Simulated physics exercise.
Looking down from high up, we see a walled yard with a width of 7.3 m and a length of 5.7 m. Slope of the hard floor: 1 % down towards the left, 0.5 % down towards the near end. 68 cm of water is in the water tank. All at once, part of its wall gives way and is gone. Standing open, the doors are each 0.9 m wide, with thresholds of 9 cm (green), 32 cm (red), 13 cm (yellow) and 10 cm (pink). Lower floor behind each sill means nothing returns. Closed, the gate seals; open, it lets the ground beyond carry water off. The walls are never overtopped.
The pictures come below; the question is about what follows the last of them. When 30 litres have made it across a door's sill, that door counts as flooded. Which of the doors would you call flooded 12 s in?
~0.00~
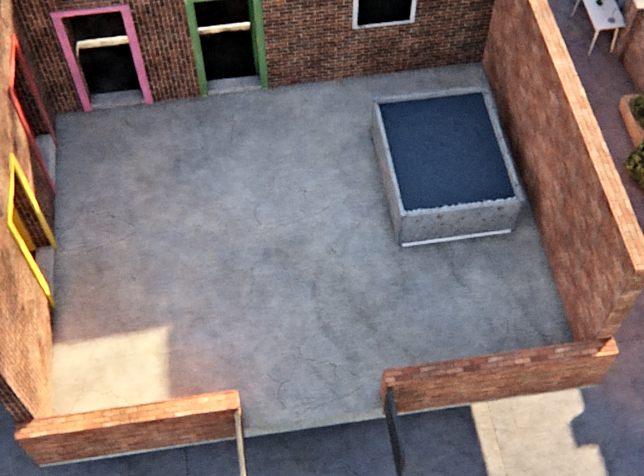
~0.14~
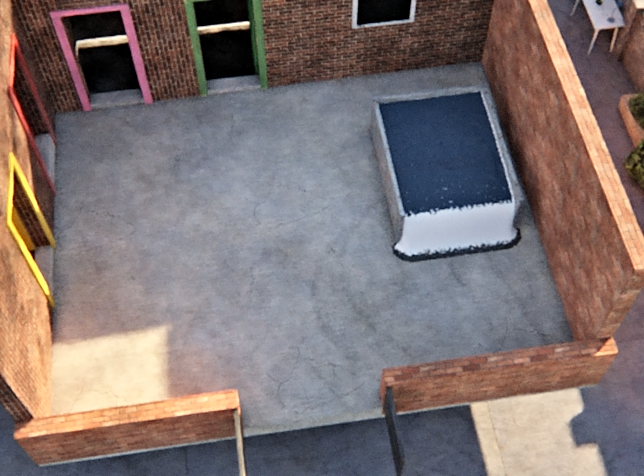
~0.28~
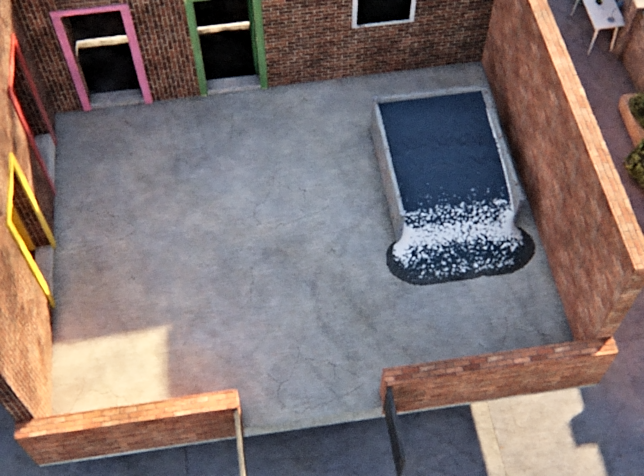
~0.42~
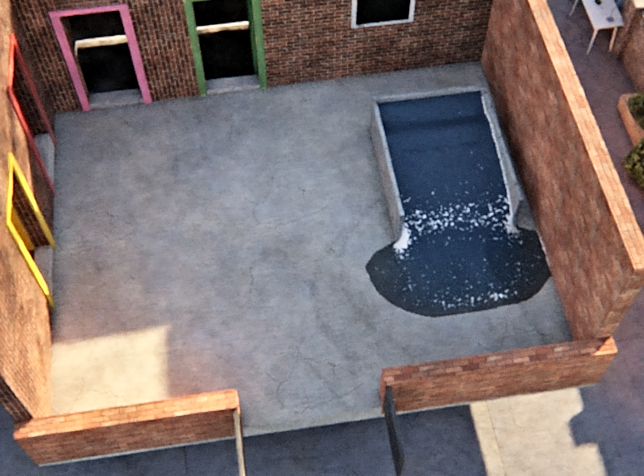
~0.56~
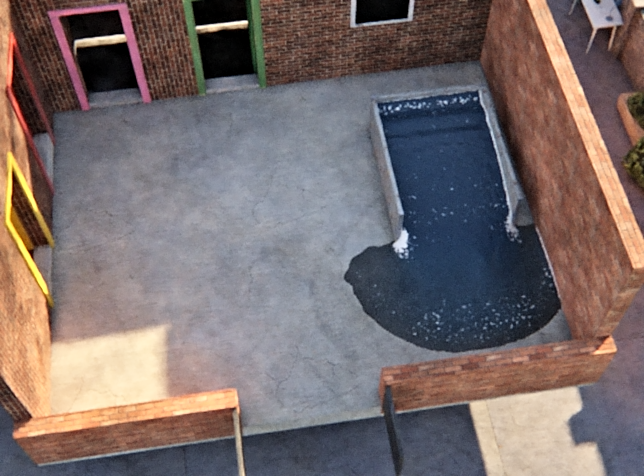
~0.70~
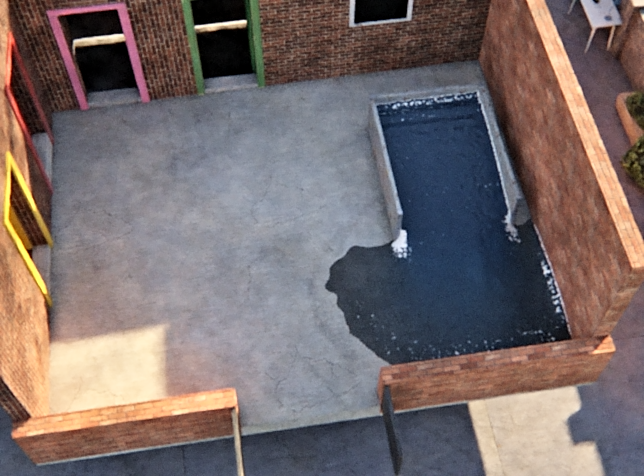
I would call the green door not flooded; I would call the red door not flooded; I would call the yellow door not flooded; I would call the pink door not flooded.
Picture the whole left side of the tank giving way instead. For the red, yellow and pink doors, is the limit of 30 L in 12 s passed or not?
Red: Within the limit; yellow: Exceeding the limit; pink: Exceeding the limit.
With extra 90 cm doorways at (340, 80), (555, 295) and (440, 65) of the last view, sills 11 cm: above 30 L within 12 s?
Note, doorways in listed order: Stays short, goes beyond, stays short.
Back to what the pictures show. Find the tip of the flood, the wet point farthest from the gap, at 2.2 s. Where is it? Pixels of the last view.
Somewhere about (211, 413).
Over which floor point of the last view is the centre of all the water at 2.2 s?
Near (451, 273).
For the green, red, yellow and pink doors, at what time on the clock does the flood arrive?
So green at 7.0 s, red at 5.0 s, yellow at 4.0 s, and pink at 6.0 s.
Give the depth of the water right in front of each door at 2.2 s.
Depths: Green door 0 cm, red door 0 cm, yellow door 0 cm, pink door 0 cm.
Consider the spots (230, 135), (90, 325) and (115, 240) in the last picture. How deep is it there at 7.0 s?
Around 0 cm, 12 cm and 9 cm.
After 1.4 s water covers 20 % of the floor and is deepest (50 cm) near (573, 360); green door not reached, red door not reached, yellow door not reached, pink door not reached.
After 2.2 s water covers 25 % of the floor and is deepest (42 cm) near (548, 363); green door not reached, red door not reached, yellow door not reached, pink door not reached.
After 3.5 s water covers 45 % of the floor and is deepest (22 cm) near (499, 288); green door not reached, red door not reached, yellow door not reached, pink door not reached.
After 7.0 s water covers 80 % of the floor and is deepest (19 cm) near (53, 117); green door not reached, red door 8 cm at the sill, 0 L in, yellow door 12 cm at the sill, 2 L in, pink door 11 cm at the sill, 0 L in.
After 12.0 s water covers 95 % of the floor and is deepest (12 cm) near (52, 225); green door 4 cm at the sill, 0 L in, red door 10 cm at the sill, 0 L in, yellow door 7 cm at the sill, 2 L in, pink door 8 cm at the sill, 8 L in.
